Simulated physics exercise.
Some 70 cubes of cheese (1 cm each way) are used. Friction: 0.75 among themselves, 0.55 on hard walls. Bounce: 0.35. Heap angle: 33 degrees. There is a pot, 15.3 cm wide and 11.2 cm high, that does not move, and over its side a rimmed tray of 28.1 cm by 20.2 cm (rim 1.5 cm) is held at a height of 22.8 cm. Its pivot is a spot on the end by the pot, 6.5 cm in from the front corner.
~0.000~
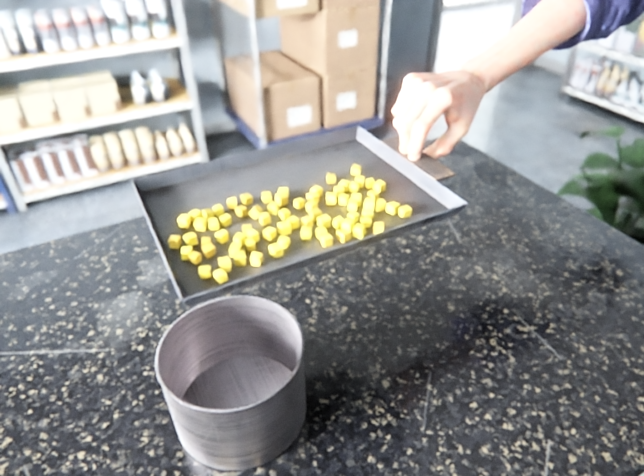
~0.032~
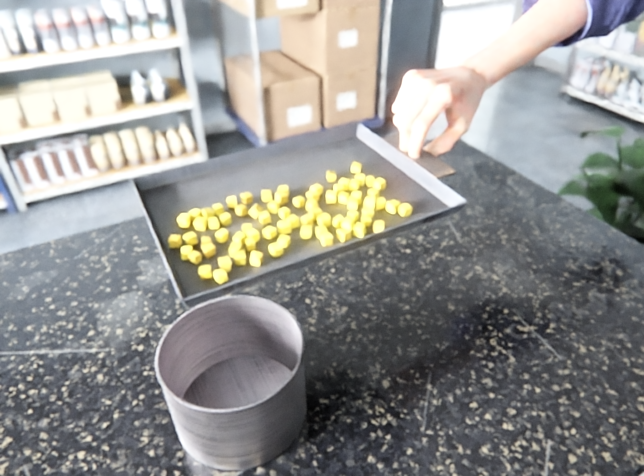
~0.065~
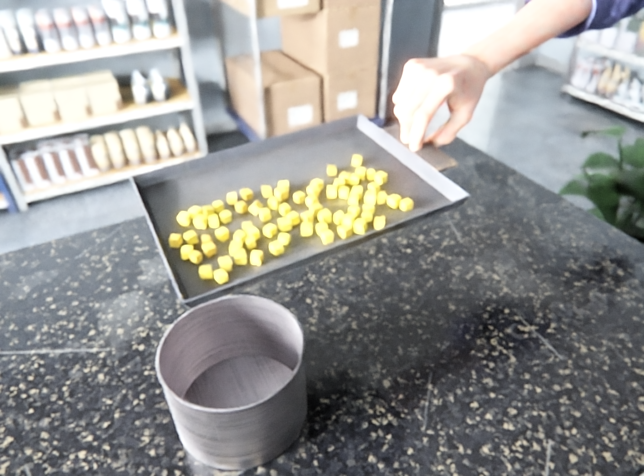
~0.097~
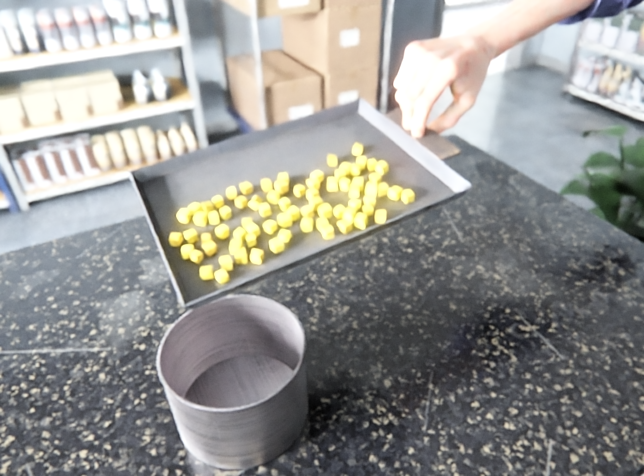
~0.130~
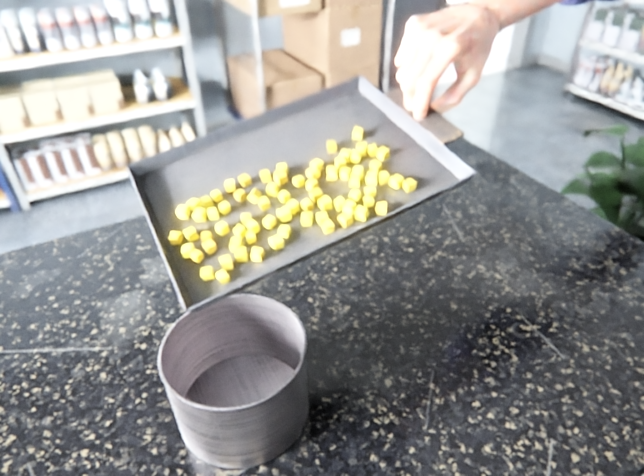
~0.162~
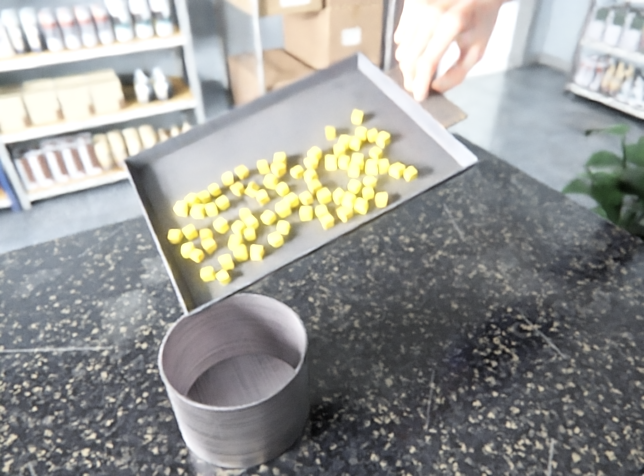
At first, a hand at the right holds a nearly level dark rimmed tray of small yellow cubes beside a round grey pot on a speckled counter. Then the hand raises the tray's far right side, tilting it increasingly toward the left front, while the cubes barely shift and the pot stays still.
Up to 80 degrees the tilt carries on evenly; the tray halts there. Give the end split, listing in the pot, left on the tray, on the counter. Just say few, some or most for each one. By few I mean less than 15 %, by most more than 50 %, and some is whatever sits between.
I would say pot some, tray few, counter most.
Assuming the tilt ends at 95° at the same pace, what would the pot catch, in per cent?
That comes out at some 30 per cent.
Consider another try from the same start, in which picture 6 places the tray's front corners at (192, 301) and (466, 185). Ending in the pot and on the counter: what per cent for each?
Pot 65 % / counter 35 %.
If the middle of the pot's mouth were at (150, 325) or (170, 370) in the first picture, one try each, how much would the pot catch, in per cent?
Close to 0 in a hundred, then close to 50 in a hundred.
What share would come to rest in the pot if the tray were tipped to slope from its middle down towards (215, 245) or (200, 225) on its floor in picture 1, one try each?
Near 5 and 5 per cent, in that order.
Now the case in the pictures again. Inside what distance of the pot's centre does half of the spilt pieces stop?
Some 18 cm.
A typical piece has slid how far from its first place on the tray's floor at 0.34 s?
It has moved some 1 cm from its start.
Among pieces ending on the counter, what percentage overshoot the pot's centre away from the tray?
Around 100 per cent, give or take.
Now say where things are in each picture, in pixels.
In the first frame, tray tilt 0 degrees, front corners at (187, 292) and (459, 202); middle of the pieces at (293, 223); pot at (231, 347).
In the second frame, tray tilt 1 degrees, front corners at (187, 293) and (459, 200); middle of the pieces at (293, 222).
In the third frame, tray tilt 3 degrees, front corners at (188, 295) and (461, 194), lowest corner left front; middle of the pieces at (293, 218).
In the fourth frame, tray tilt 7 degrees, front corners at (189, 298) and (463, 185), lowest corner left front; middle of the pieces at (294, 213).
In the fifth frame, tray tilt 13 degrees, front corners at (191, 301) and (466, 172), lowest corner left front; middle of the pieces at (293, 207).
In the sixth frame, tray tilt 19 degrees, front corners at (192, 305) and (469, 159), lowest corner left front; middle of the pieces at (292, 200); pot at (234, 345). The tray's pace is about 185 degrees a second.
Then, at 0.34 s, tilt 52 degrees; the tray holds 100 %, the pot 0 %.
After 0.45 s, tilt 72 degrees; the tray holds 100 %, the pot 0 %.
After 0.70 s, tilt 80 degrees; the tray holds 5 %, the pot 25 %.
By 2.1 s all is still; pot 30 %, tray 0 %, counter 70 %.
